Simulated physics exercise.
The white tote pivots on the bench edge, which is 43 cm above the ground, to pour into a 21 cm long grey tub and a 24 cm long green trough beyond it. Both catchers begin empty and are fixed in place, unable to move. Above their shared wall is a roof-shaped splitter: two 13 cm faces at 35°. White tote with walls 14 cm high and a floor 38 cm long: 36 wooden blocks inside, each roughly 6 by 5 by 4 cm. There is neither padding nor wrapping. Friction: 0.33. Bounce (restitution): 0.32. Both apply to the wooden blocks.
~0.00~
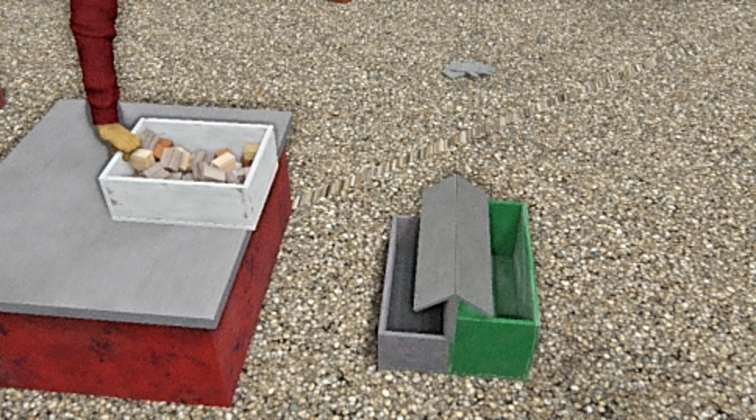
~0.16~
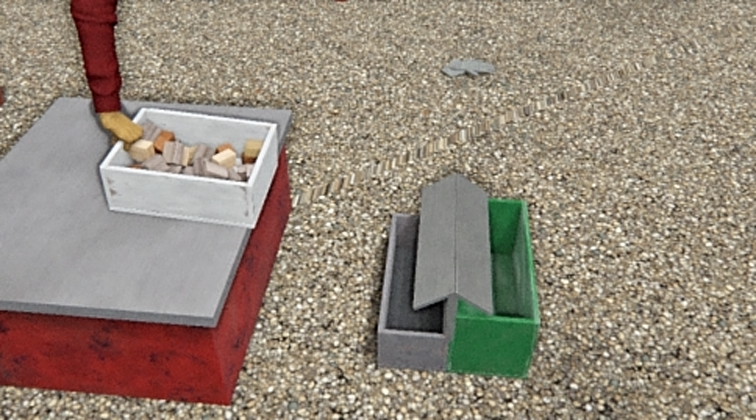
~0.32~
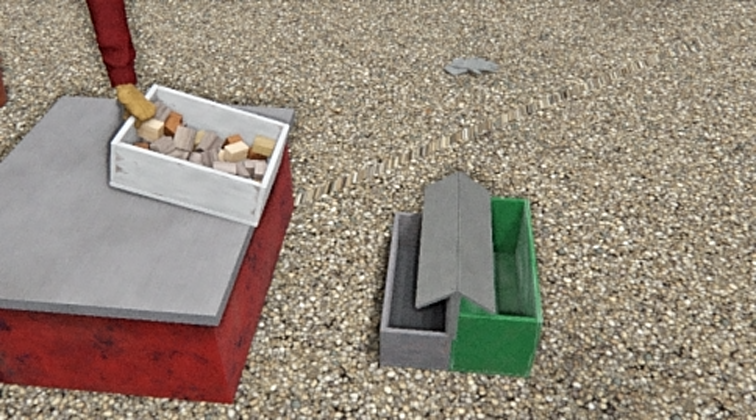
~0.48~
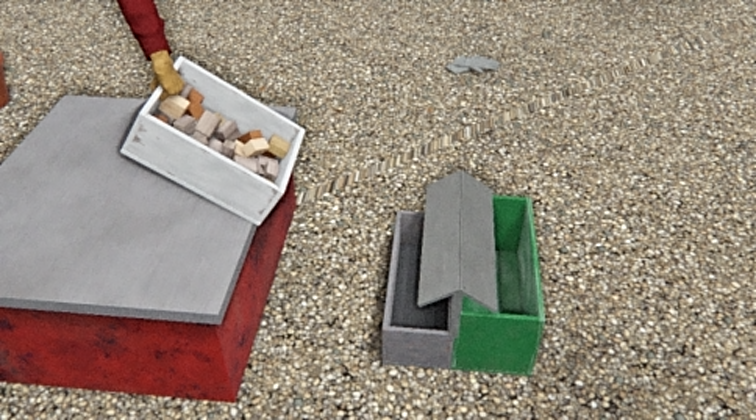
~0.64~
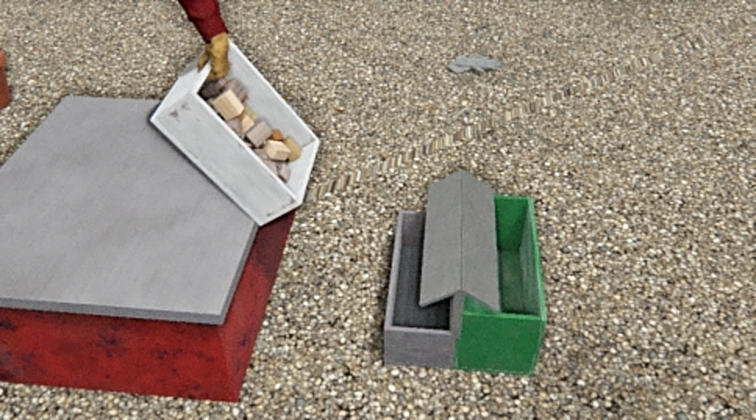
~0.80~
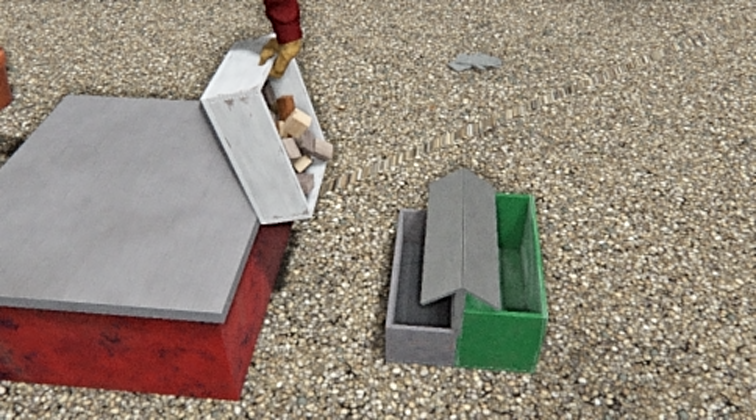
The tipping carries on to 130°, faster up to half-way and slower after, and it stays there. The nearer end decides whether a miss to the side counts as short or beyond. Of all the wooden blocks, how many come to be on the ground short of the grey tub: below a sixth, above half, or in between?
On the ground short of the grey tub, expect above one half of the load.
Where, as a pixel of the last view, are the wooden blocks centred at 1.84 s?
Somewhere about (371, 296) in pixels.
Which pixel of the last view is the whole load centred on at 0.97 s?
Near (295, 166) in pixels.
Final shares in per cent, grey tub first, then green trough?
I'd put it at about 15 percent, then about 0 percent.
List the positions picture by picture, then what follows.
In the first frame (we follow the rim corner now nearest the camera), white tote at (243, 186); grey tub at (445, 338); tilt 0°; nothing out yet.
White tote at (247, 185); tilt 4°, in the second frame.
White tote at (261, 185); tilt 16°, in the third frame.
White tote at (280, 189); tilt 34°, in the fourth frame.
White tote at (298, 200); tilt 54°, in the fifth frame.
White tote at (310, 213); grey tub at (453, 331); tilt 76°; nothing out yet, in the sixth frame.
After 0.97 s, tilt 97°; 31 still in the white tote and 5 in the air.
After 1.17 s, tilt 118°; 27 still in the white tote, 1 in the grey tub, 4 on the ground short of the grey tub and 4 in the air.
After 1.47 s, tilt 130°; 2 still in the white tote, 4 in the grey tub, 17 on the ground short of the grey tub and 13 in the air.
When it is over (at 1.84 s), 5 in the grey tub and 31 on the ground short of the grey tub. Asked share, 31 of 36, 86 per cent.
